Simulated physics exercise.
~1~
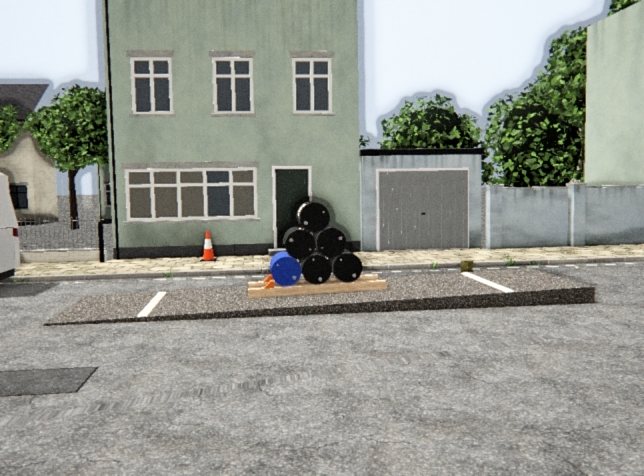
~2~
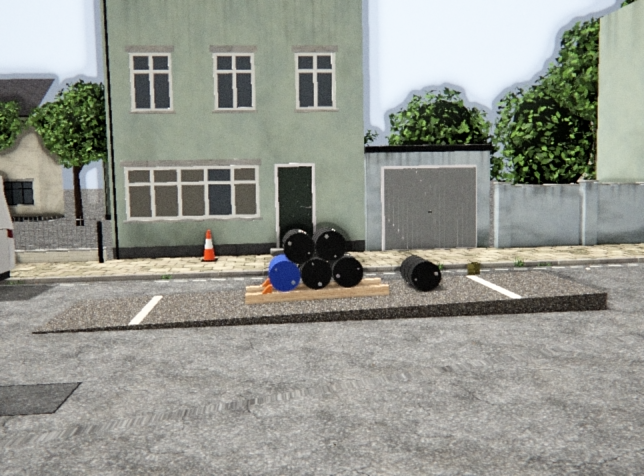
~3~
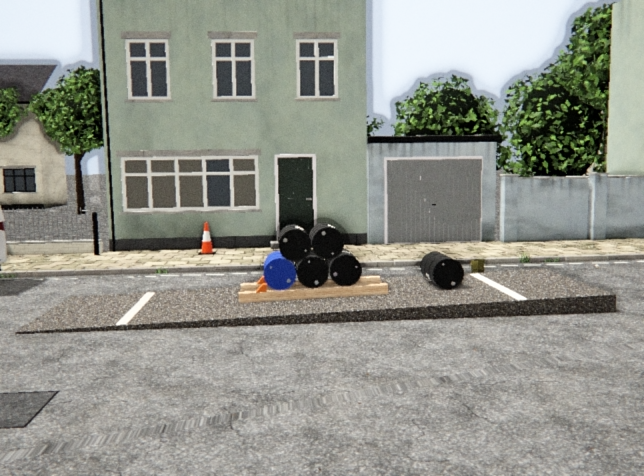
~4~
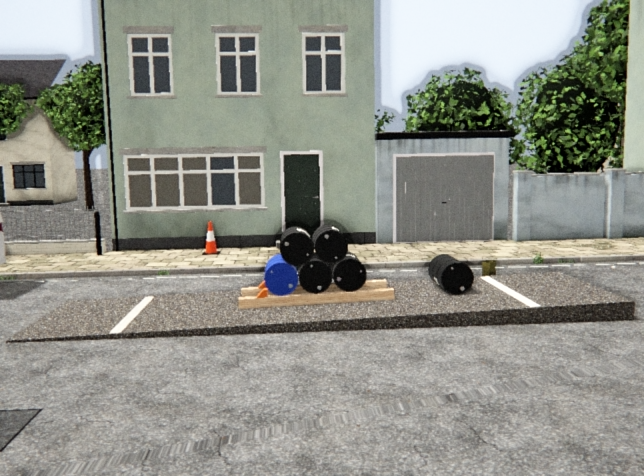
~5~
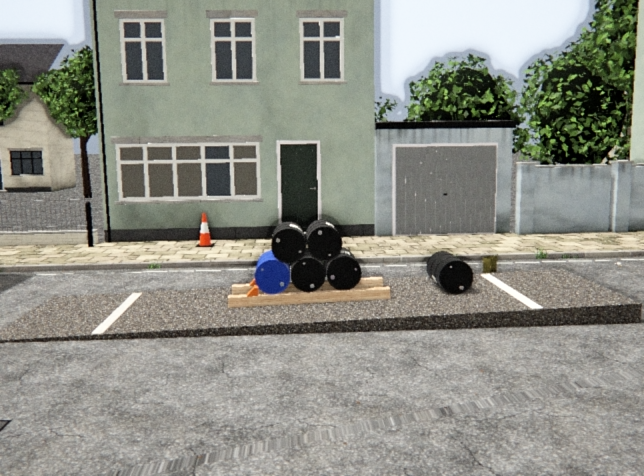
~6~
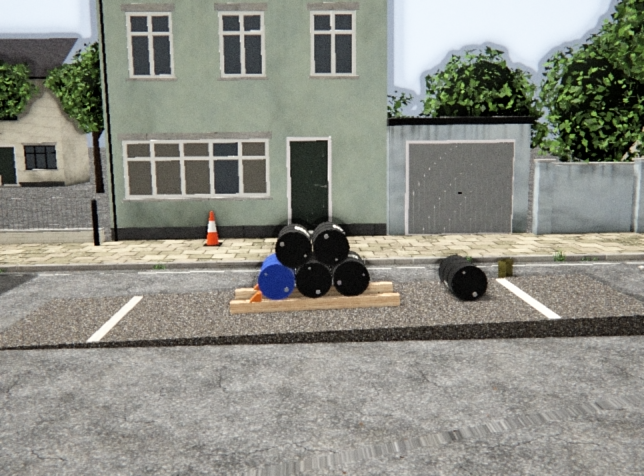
On a grey street, seen from across the road, a gravel pad with a white line near each end lies before a pale green house and a grey garage. Six drums stand in a pyramid on wooden bearers, a blue one at the bottom left and the rest black, with an orange cone behind on the pavement. The top black drum comes down to the right and onto the gravel. It rolls a little farther and stops short of the right line. The other five stay stacked, the blue one still in its corner between the lines.
